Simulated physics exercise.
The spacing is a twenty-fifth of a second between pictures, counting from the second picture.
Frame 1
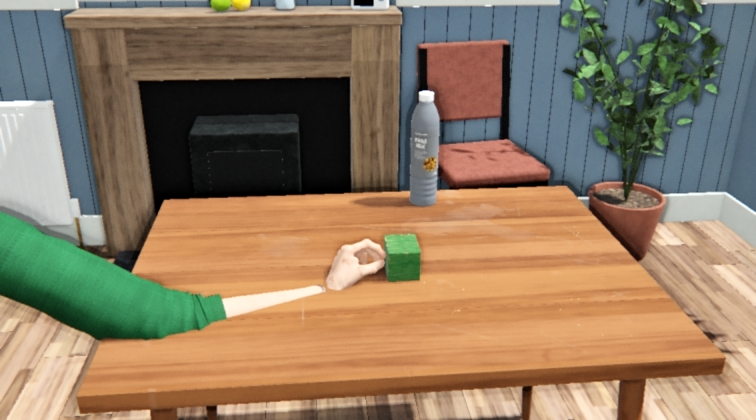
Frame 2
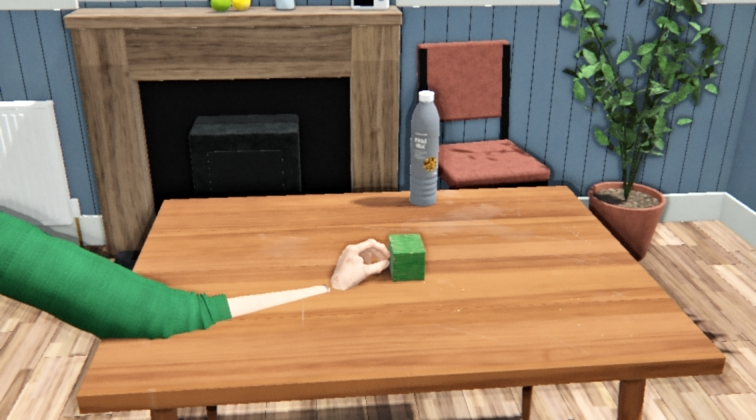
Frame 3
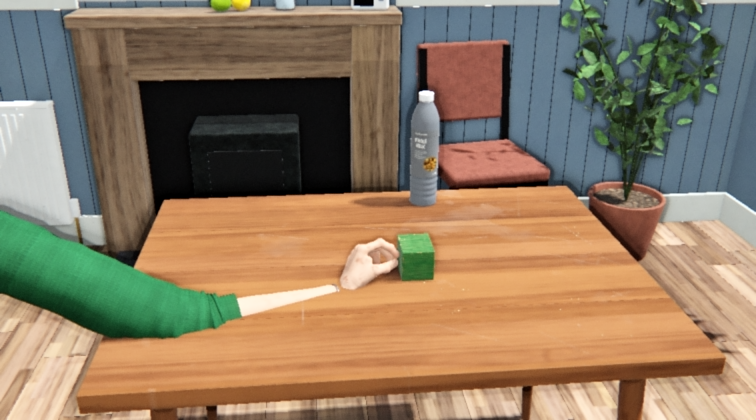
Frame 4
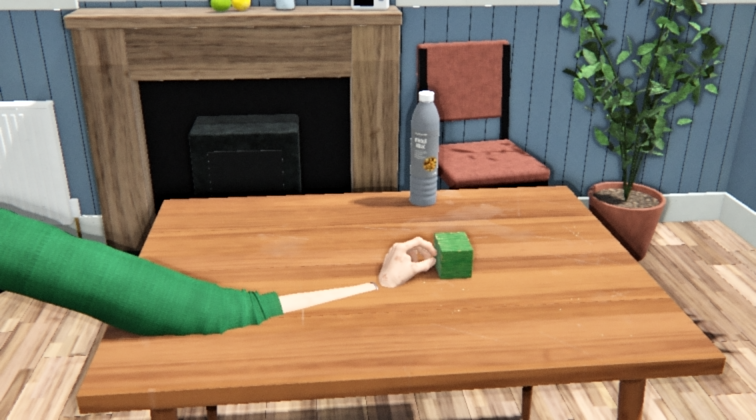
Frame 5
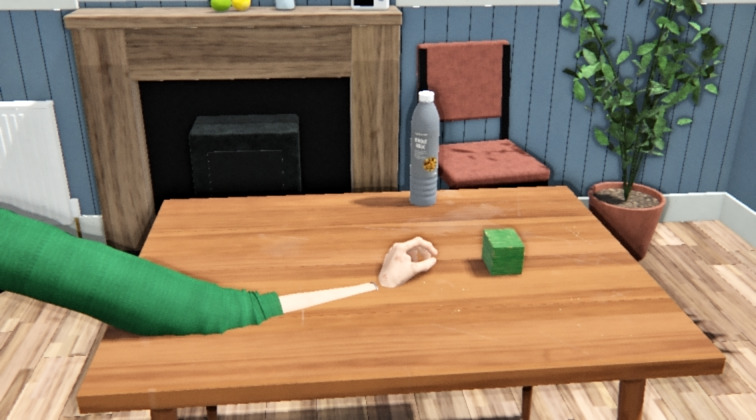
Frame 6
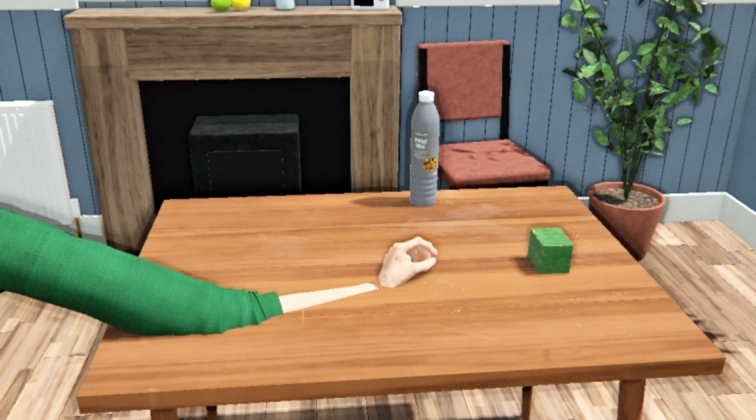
A hand in a green sleeve nudged a small green block to the right across a wooden table, then stayed still while the block slid farther right on its own, away from the fingers.
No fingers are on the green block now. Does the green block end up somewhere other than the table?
Yes - seems to me it makes it past the edge.
Then, 0.20 s on from there, green block now off the table.
Then, 0.40 s on from there, things are still on the move.
In the end, off the table, green block.
